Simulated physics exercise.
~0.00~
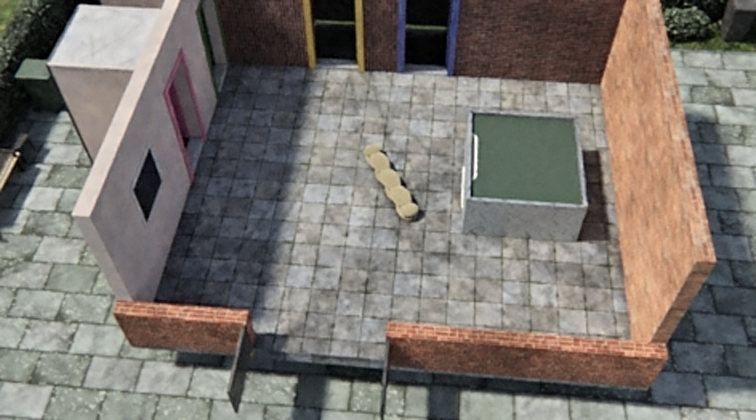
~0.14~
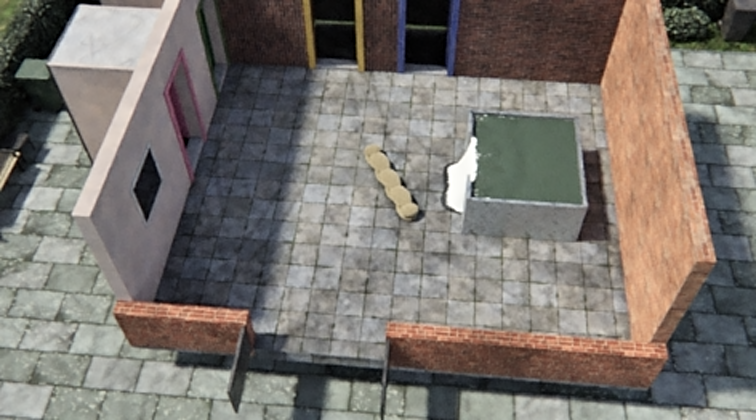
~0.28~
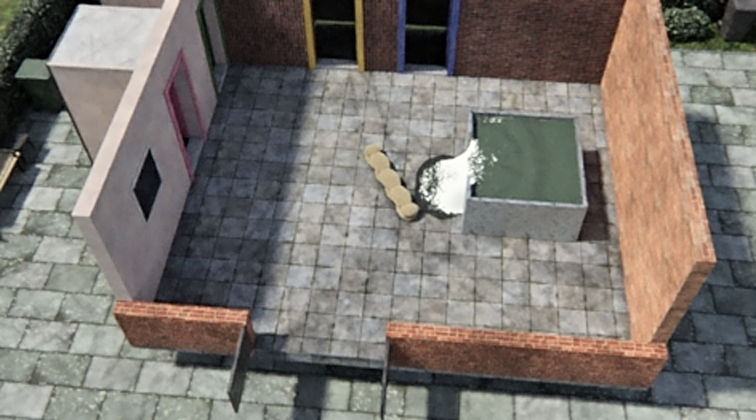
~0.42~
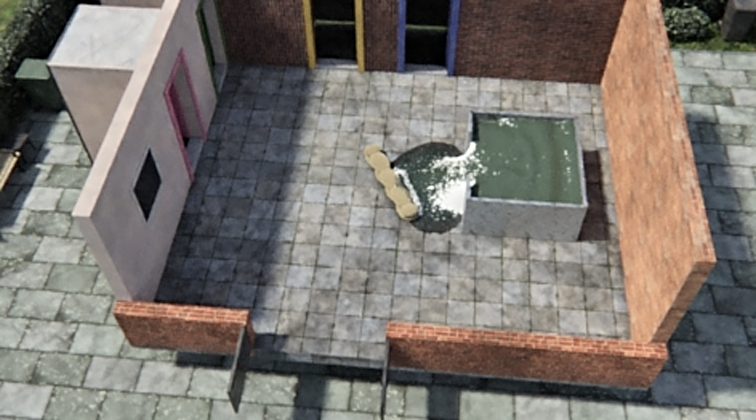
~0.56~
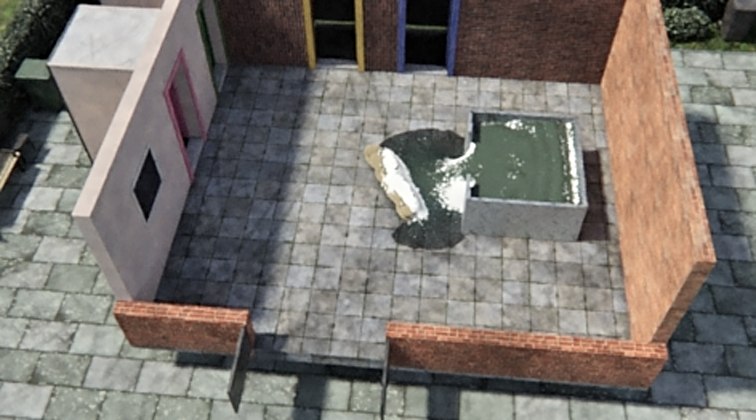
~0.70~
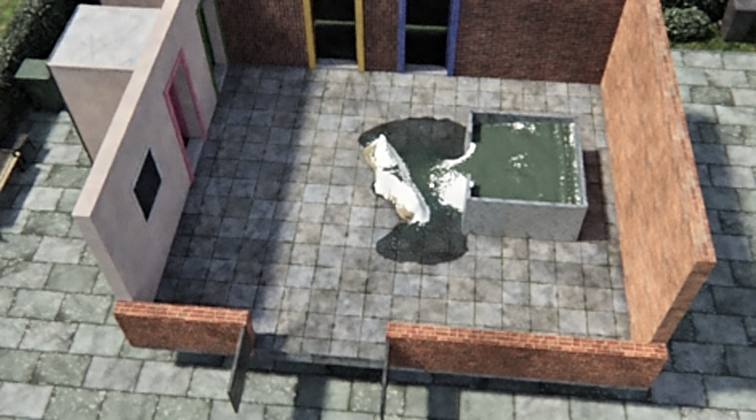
A walled yard with a paved floor held a tank of dark green water, which gushed from its left side, spread across the paving, foamed against a short row of sandbags and flowed around both ends.
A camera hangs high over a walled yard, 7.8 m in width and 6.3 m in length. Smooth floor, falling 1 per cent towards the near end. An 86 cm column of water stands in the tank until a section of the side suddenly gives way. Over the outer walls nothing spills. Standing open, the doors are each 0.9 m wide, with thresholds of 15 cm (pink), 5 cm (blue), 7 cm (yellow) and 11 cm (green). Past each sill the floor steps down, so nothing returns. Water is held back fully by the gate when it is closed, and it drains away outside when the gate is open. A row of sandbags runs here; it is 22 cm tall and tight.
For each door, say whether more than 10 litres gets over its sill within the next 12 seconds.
Pink door: No; blue door: Yes; yellow door: Yes; green door: Yes.
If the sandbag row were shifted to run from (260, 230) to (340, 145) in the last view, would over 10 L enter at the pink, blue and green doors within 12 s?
Door by door: Pink limit kept, blue limit kept, green limit exceeded.
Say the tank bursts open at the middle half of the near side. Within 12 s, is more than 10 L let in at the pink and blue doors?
Pink short, blue short.
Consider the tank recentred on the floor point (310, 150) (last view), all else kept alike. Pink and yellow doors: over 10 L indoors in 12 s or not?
Pink door exceeded, yellow door held.
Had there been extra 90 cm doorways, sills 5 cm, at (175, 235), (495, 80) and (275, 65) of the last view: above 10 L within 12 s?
Well, the first is on the high side, the second is on the low side, and the third is on the high side.
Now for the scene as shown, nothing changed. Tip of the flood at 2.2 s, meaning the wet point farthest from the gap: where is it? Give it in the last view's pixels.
Point: Roughly (228, 68) in the last view.
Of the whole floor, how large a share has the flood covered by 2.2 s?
Covered: Roughly 60 %.
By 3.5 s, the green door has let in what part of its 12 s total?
Estimate: Around 40 per cent.
After 1.4 s water covers 30 % of the floor and is deepest (52 cm) near (406, 195); pink door not reached, blue door not reached, yellow door 5 cm at the sill, 0 L in, green door not reached.
After 2.2 s water covers 60 % of the floor and is deepest (41 cm) near (406, 195); pink door 1 cm at the sill, 0 L in, blue door 8 cm at the sill, 1 L in, yellow door 20 cm at the sill, 46 L in, green door not reached.
After 3.5 s water covers 75 % of the floor and is deepest (34 cm) near (406, 195); pink door 9 cm at the sill, 0 L in, blue door 13 cm at the sill, 27 L in, yellow door 15 cm at the sill, 109 L in, green door 23 cm at the sill, 59 L in.
After 7.0 s water covers 85 % of the floor and is deepest (17 cm) near (415, 203); pink door 4 cm at the sill, 0 L in, blue door 11 cm at the sill, 131 L in, yellow door 10 cm at the sill, 151 L in, green door 12 cm at the sill, 138 L in.
After 12.0 s water covers 95 % of the floor and is deepest (10 cm) near (585, 321); pink door 4 cm at the sill, 0 L in, blue door 5 cm at the sill, 160 L in, yellow door 3 cm at the sill, 156 L in, green door 6 cm at the sill, 140 L in.
